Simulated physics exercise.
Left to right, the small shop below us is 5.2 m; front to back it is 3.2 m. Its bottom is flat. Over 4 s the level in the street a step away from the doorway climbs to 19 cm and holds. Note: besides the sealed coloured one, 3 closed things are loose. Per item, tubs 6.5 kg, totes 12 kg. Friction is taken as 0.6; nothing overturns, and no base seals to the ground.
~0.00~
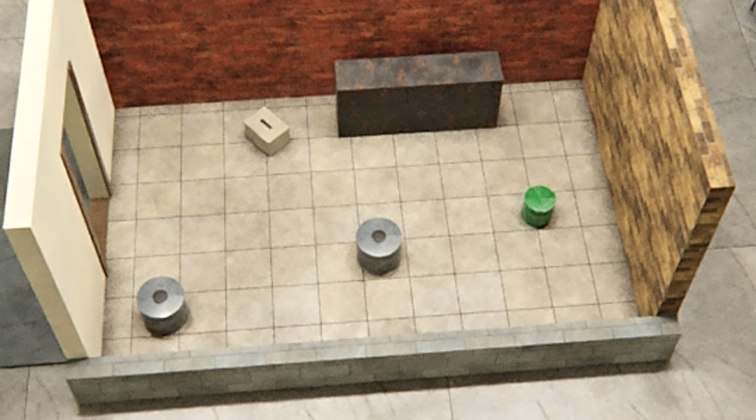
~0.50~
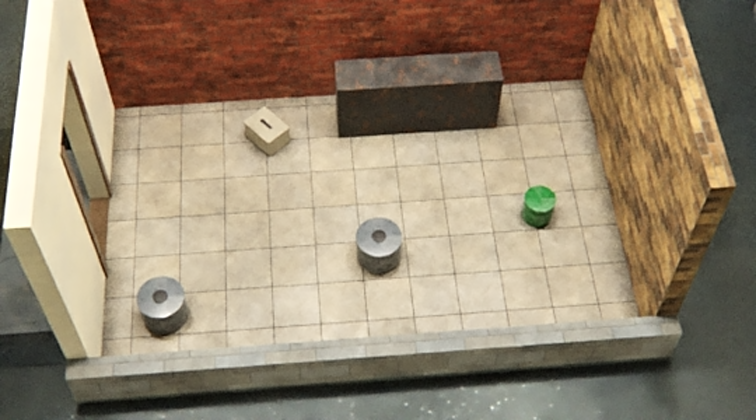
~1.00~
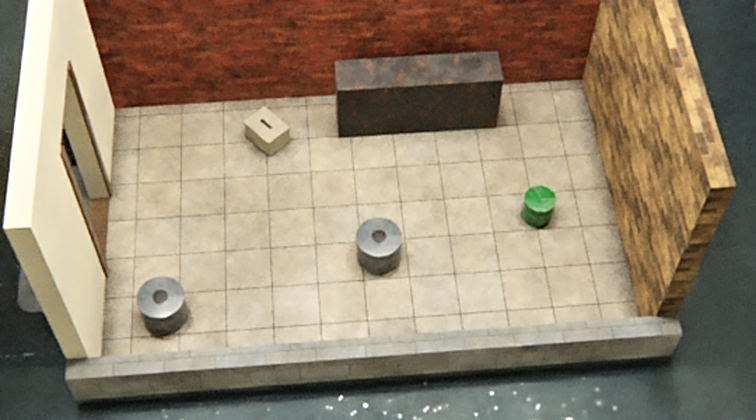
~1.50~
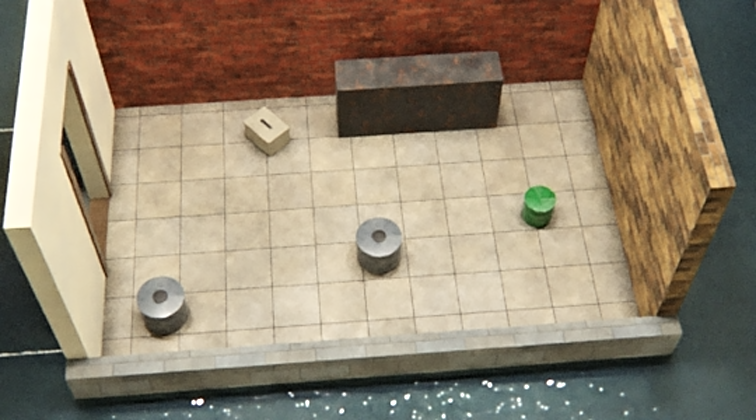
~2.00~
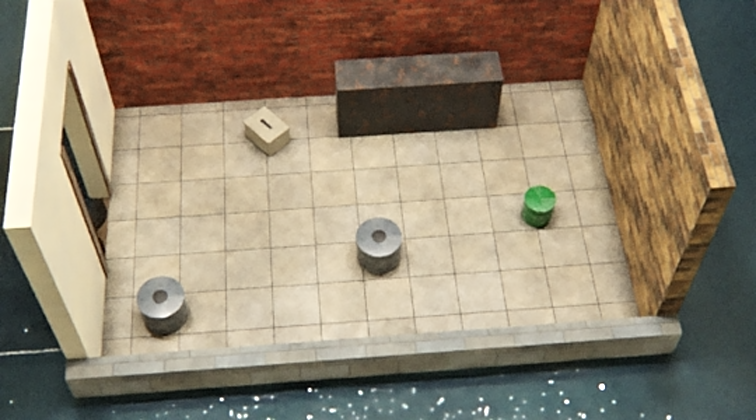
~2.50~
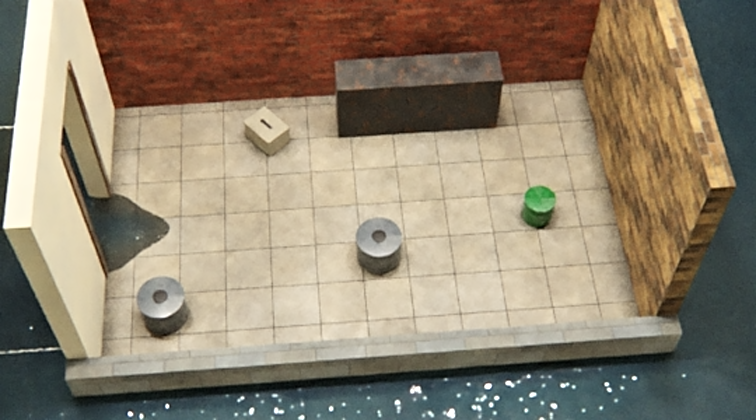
Dark water spreads around the small shop, then enters through the doorway on the left.
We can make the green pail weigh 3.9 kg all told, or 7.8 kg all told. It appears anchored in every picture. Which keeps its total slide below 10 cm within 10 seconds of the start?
I would say it takes the heavier mass.
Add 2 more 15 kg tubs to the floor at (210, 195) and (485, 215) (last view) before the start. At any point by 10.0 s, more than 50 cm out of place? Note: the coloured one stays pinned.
In the order given, within the mark and then within the mark.
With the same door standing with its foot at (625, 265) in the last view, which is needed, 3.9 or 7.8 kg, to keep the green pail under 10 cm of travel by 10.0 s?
The big mass is needed.
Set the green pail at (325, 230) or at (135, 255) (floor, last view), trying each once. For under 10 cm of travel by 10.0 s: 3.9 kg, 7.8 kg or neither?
In that order: Just the heavier works; no load works.
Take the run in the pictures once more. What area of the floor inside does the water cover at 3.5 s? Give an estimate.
About 2.5 m2 is covered.
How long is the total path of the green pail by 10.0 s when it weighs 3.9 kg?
Close to 30 centimetres all told.
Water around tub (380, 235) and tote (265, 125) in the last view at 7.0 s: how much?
Some 3 cm at the first, some 4 cm at the second.
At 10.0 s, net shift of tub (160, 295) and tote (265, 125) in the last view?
First 0 cm, then 0 cm.
After 3.5 s the green pail would be 0 cm from its start with 3.9 kg and 0 cm from its start with 7.8 kg; 0 cm of water round it then.
After 4.5 s the green pail would be 0 cm from its start with 3.9 kg and 0 cm from its start with 7.8 kg; 0 cm of water round it then.
After 7.0 s the green pail would be 0 cm from its start with 3.9 kg and 0 cm from its start with 7.8 kg; 2 cm of water round it then.
After 10.0 s the green pail would be 32 cm from its start with 3.9 kg and 0 cm from its start with 7.8 kg; 7 cm of water round it then.
